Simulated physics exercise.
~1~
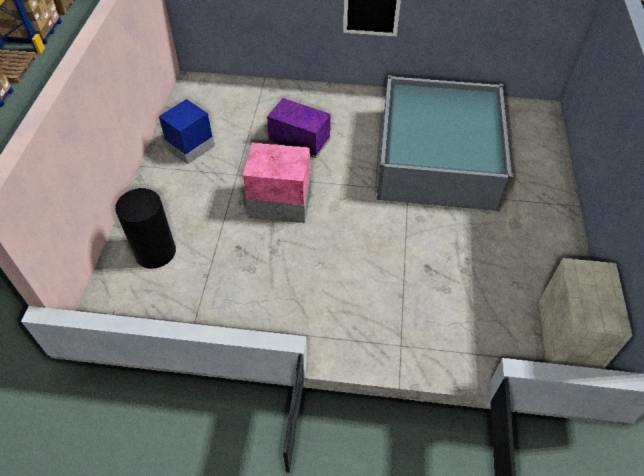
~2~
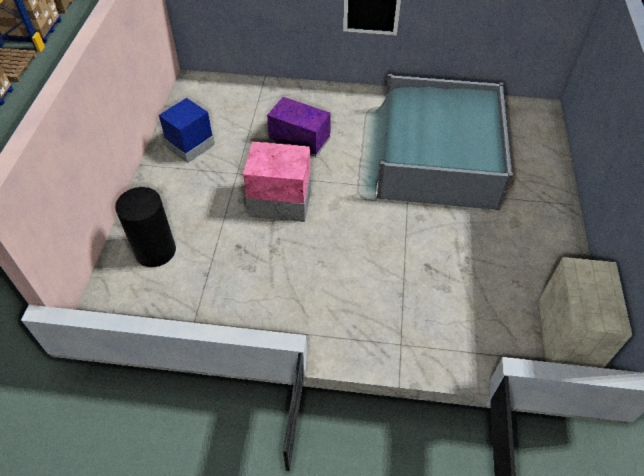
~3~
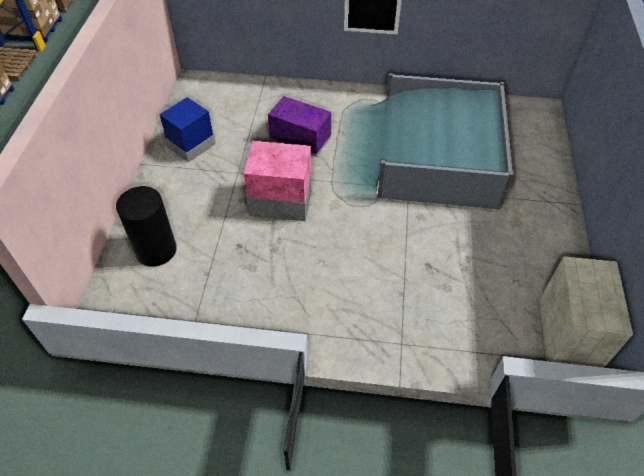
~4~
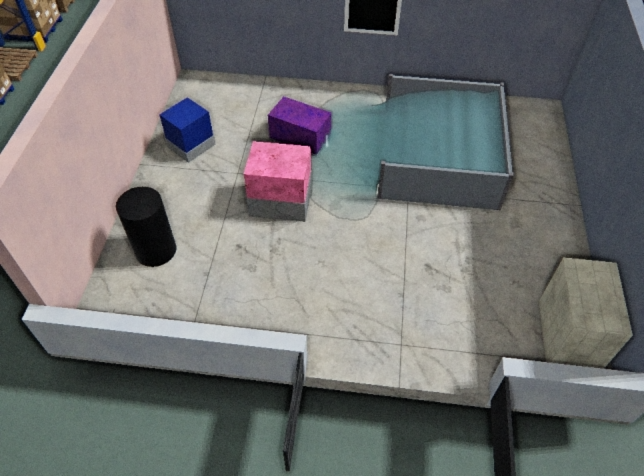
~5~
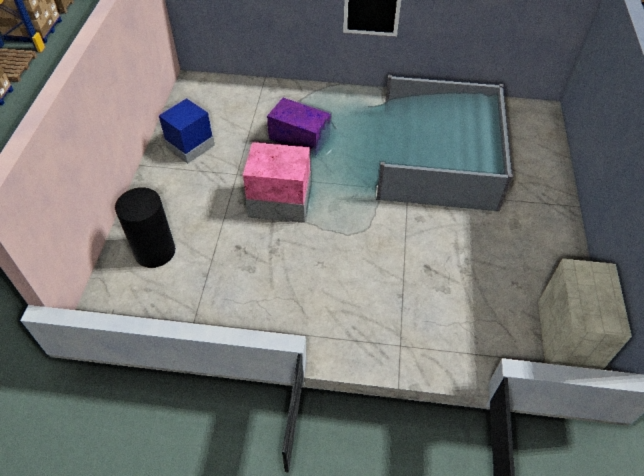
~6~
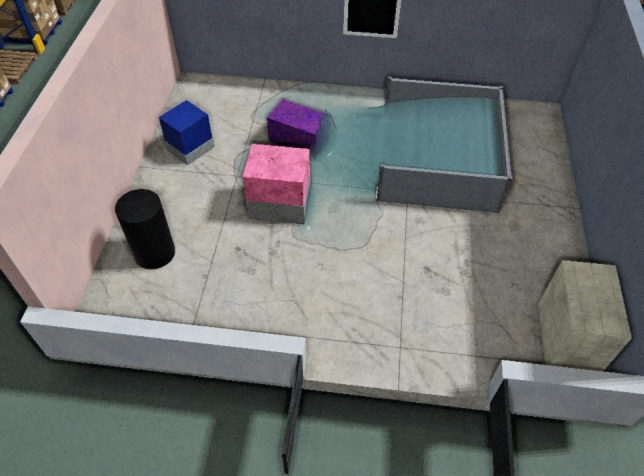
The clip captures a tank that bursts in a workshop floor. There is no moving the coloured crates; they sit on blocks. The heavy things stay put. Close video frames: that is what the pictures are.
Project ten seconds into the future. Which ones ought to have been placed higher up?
At the end, the blue crate is not saved; the pink crate is saved; the purple crate is not saved.
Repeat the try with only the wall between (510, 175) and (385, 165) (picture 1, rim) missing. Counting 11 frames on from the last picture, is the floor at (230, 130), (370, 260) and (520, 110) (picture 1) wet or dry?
In the order given, the spots are not soaked, swamped and not soaked.
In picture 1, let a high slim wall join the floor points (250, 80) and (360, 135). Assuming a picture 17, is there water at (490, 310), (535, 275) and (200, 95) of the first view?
In turn: No water, dry, wet.
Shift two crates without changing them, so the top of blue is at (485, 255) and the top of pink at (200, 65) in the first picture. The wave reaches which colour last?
My pick is the one in blue.
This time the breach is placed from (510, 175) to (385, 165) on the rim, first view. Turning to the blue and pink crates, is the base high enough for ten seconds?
First, the blue crate is not reached; second, the pink crate is not reached.
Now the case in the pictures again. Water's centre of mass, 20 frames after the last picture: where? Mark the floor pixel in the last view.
I'd point to (278, 159).
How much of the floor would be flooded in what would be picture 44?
That works out to some 75 in a hundred.
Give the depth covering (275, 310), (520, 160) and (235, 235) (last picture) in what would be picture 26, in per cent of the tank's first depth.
First spot roughly 2 %, second 0 %, third 0 %.
A moment on, water covers 35 % of the floor; the blue crate water round its plinth, the pink crate water round its plinth, the purple crate water round its plinth.
Next, water covers 50 % of the floor; the blue crate water round its plinth, the pink crate water round its plinth, the purple crate water round its plinth.
Then, water covers 65 % of the floor; the blue crate water round its plinth, the pink crate water round its plinth, the purple crate water round its plinth.
Later, water covers 75 % of the floor; the blue crate water round its plinth, the pink crate water round its plinth, the purple crate water round its plinth.
In the end, water covers 100 % of the floor; the blue crate was topped, the pink crate stayed above the water, the purple crate was topped.
